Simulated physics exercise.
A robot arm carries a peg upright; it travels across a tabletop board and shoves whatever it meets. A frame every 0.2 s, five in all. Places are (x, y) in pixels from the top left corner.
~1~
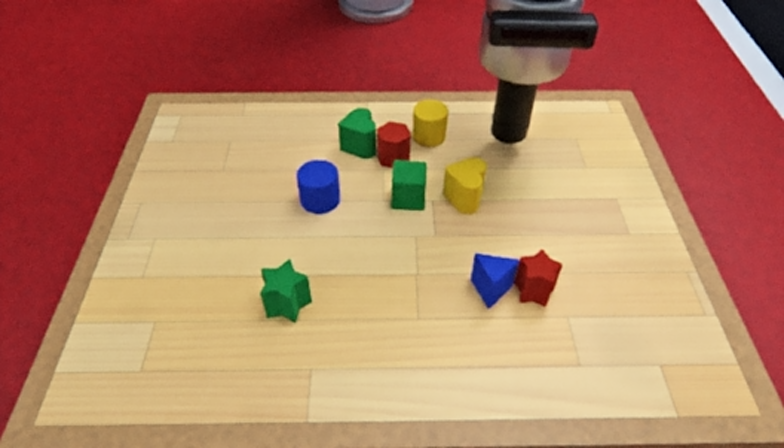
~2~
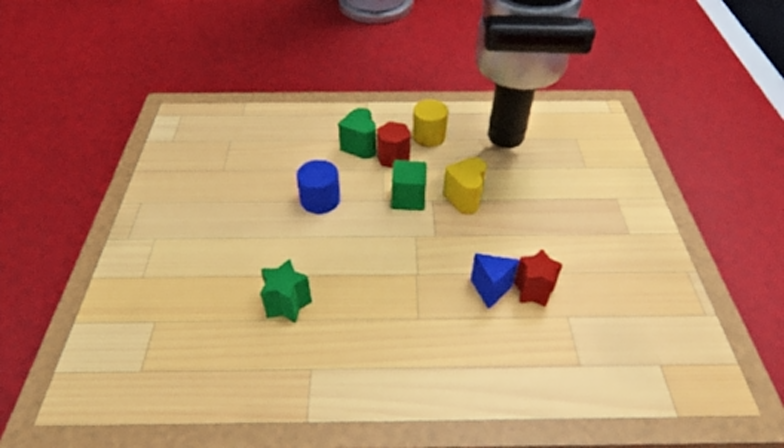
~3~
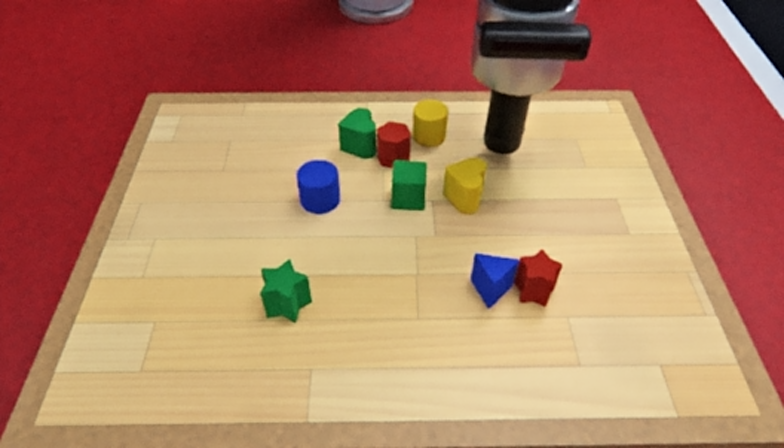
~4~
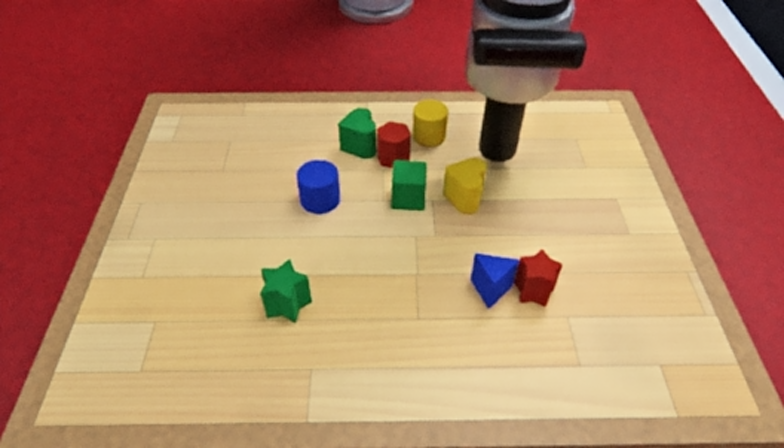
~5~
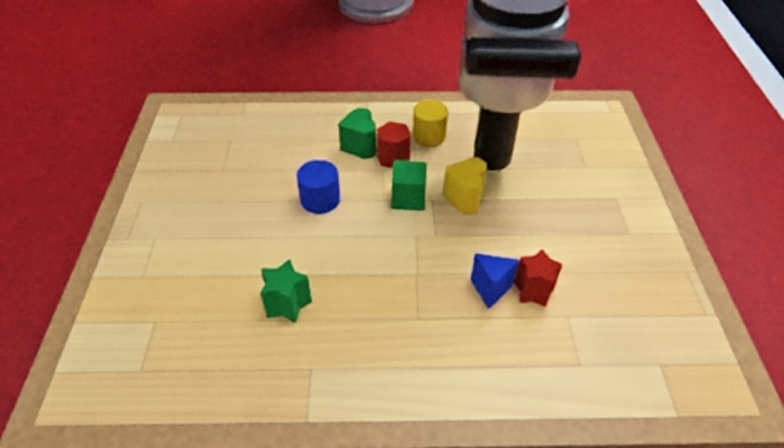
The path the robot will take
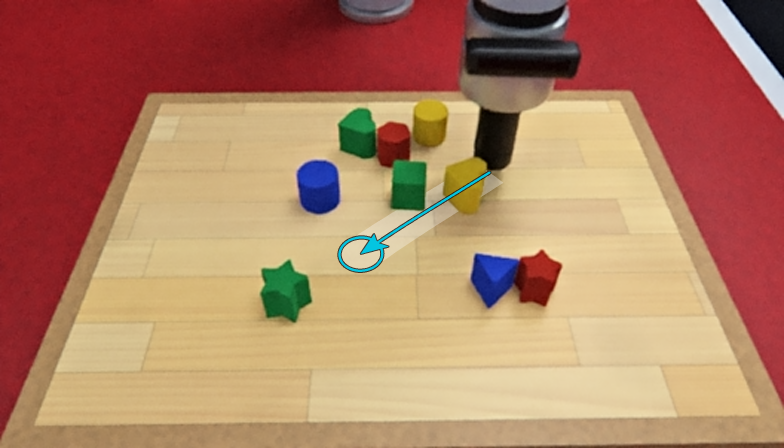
A robot arm moves its black peg slowly toward the yellow heart-shaped block among still blocks.
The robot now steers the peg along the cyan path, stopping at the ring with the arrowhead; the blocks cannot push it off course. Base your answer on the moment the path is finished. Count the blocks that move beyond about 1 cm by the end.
I count two.
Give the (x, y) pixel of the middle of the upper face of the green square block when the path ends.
For the centre of its top, I'd go with (386, 174).
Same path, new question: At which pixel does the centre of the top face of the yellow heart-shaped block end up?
I think it will end close to (428, 225).
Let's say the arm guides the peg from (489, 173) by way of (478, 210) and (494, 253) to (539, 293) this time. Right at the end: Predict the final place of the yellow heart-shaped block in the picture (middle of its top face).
If I read the scene right, the answer is (441, 203).
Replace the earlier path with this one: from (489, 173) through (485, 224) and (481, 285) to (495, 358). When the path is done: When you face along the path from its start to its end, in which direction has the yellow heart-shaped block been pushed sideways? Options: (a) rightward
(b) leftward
a.
Path on the board, from (489, 173) directly to (361, 254).
On the path given first. One third of the way, peg at (450, 184); yellow heart-shaped block at (442, 201), turned 40° anticlockwise.
Two thirds of the way, peg at (407, 211); green square block at (386, 174), turned 40° clockwise; yellow heart-shaped block at (429, 222).
At the end, peg at (360, 241); blue round block in place; green square block at (386, 174), turned 45° clockwise; yellow heart-shaped block at (428, 225), turned 140° anticlockwise.
